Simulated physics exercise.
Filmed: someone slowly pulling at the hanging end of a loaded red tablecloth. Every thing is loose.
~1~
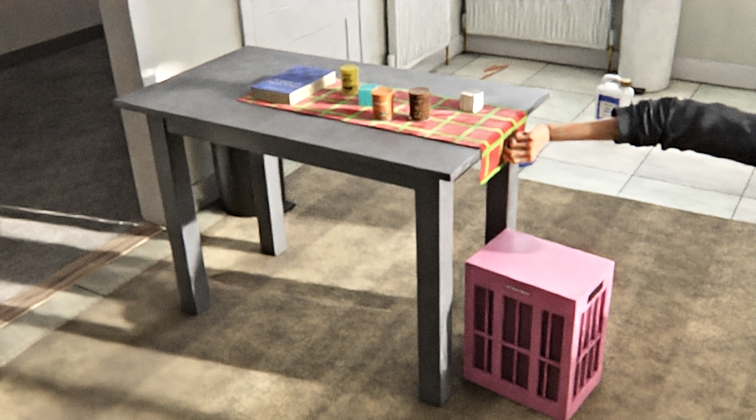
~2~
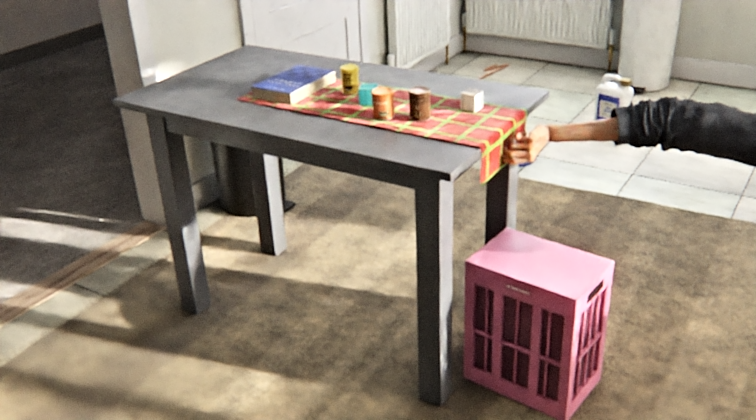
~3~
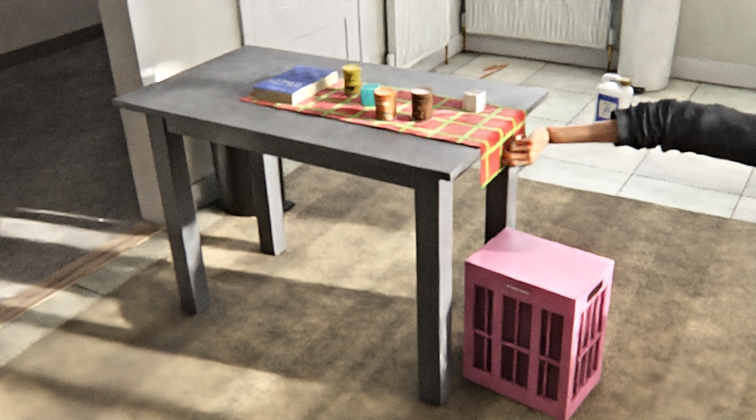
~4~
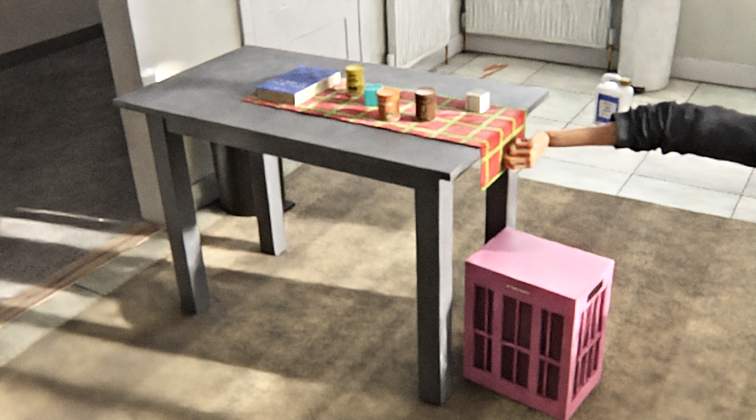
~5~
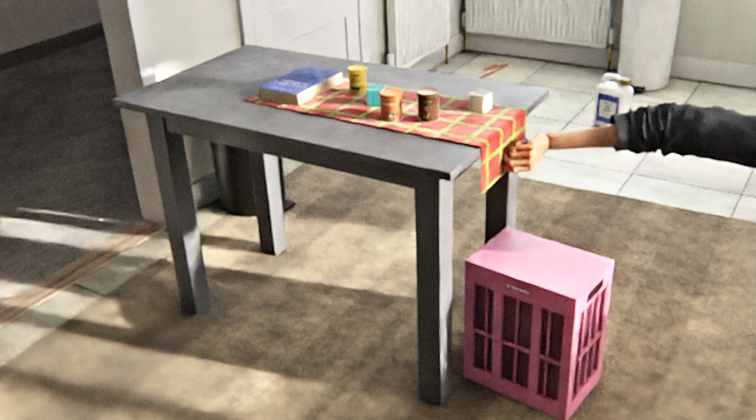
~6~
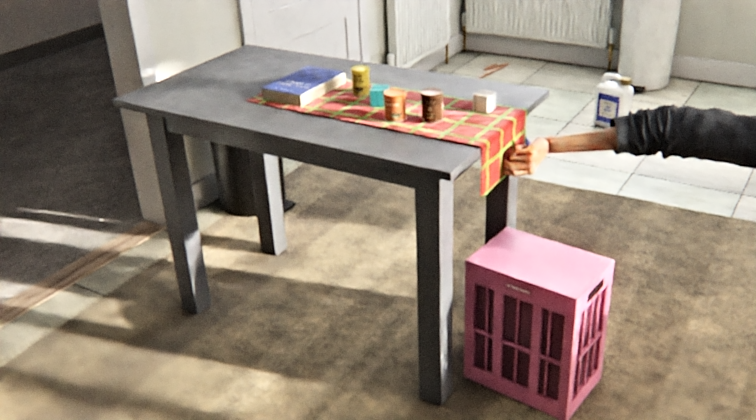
On a grey table, a hand slowly pulls a loaded red cloth slightly right.
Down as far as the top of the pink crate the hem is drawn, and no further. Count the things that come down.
Number down: Two.
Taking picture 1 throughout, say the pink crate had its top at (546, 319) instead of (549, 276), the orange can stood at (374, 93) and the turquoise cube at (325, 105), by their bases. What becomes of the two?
The orange can ends up still on top and the turquoise cube ends up still on top.
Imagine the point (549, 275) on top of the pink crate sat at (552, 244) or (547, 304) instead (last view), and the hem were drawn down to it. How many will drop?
Over the edge: 1, then 3.
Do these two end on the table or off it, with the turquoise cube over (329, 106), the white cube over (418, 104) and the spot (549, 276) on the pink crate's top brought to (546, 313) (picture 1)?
As for the turquoise cube, it stays in place; as for the white cube, it leaves the top.
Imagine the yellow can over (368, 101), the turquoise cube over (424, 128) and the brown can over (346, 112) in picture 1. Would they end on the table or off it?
Final state: The yellow can is still in place, the turquoise cube is no longer up, the brown can is still in place.
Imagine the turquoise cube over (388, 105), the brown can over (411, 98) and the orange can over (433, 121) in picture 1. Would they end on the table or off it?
My call: The turquoise cube hangs on; the brown can hangs on; the orange can takes a tumble.
A little later, hem near (504, 235); white cube gone.
Next, hem on the crate; white cube and brown can gone.
When it is over, hem on the crate; white cube and brown can gone. The table loses two.
